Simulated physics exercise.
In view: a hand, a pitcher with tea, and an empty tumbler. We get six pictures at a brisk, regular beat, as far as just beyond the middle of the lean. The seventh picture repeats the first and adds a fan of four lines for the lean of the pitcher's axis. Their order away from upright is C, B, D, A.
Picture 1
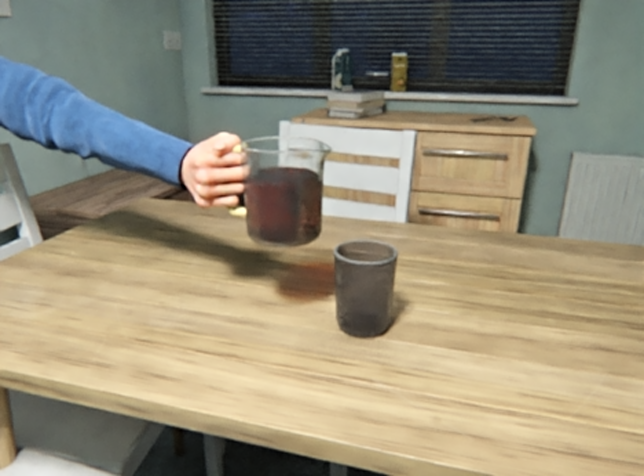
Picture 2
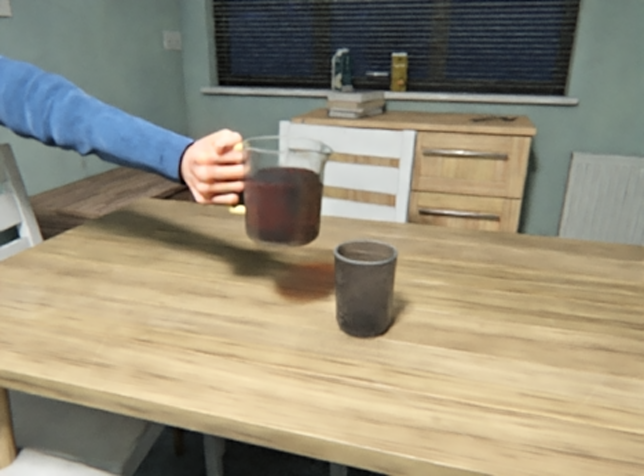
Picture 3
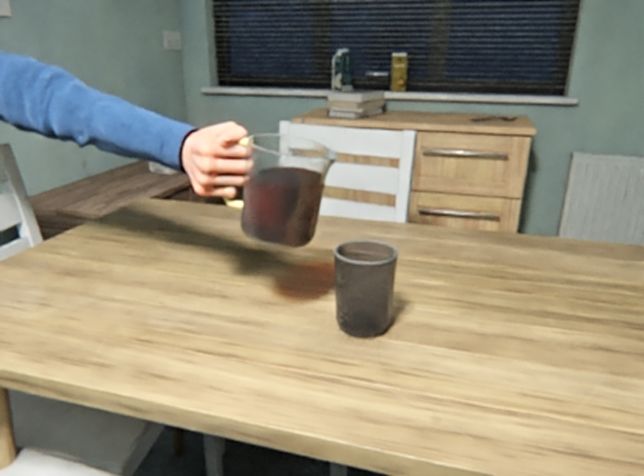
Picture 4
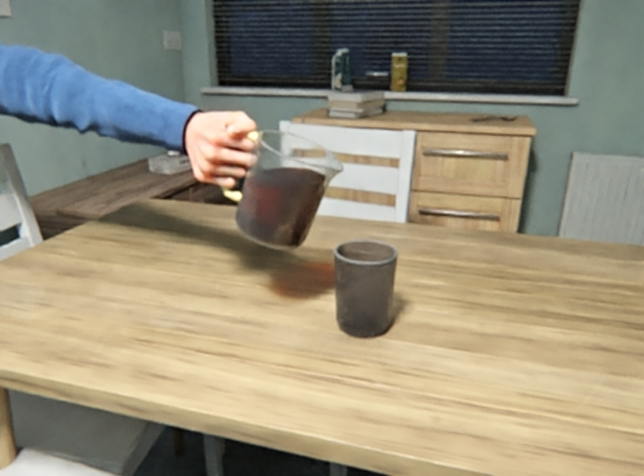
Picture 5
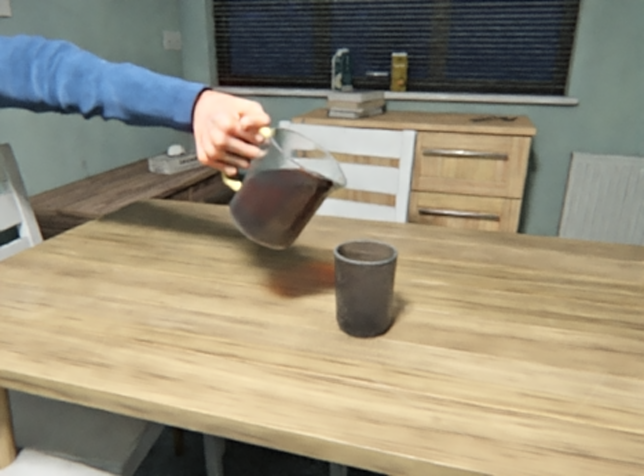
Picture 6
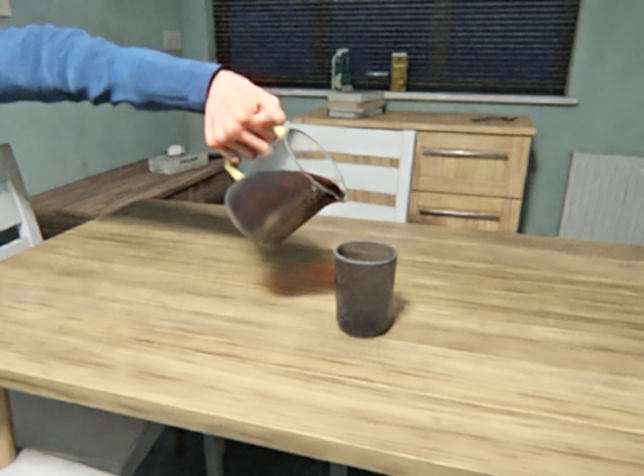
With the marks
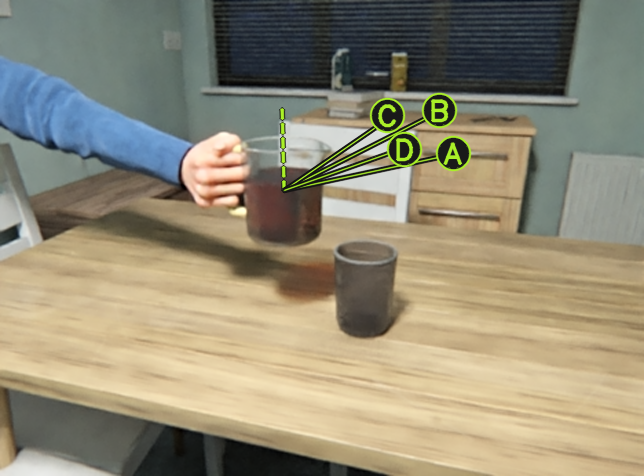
At a wooden table, a hand tilts a glass pitcher of dark liquid rightward near a tumbler.
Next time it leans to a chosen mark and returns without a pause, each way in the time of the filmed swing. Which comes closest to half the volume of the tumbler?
D beats the others.
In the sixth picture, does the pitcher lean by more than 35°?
Yes, it does.
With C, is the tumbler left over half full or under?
Under half.
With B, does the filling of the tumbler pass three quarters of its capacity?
No, it does not.
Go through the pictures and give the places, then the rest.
Upright, lip at (329, 149); rim of the tumbler round (366, 250); nothing has left yet.
Tipped about 2°, lip at (331, 151); nothing has left yet.
Tipped about 9°, lip at (336, 158); nothing has left yet.
Tipped about 20°, lip at (341, 169); nothing has left yet.
Tipped about 33°, lip at (345, 184); nothing has left yet.
Tipped about 47°, lip at (346, 200); nothing has left yet.
On the marked copy, A at (437, 157); B at (424, 119); C at (374, 128); D at (387, 153).
With A, the tumbler ends with about 66 % of what it can hold.
With B, the tumbler ends with about 34 % of what it can hold.
With C, the tumbler ends with about 20 % of what it can hold.
With D, the tumbler ends with about 50 % of what it can hold.
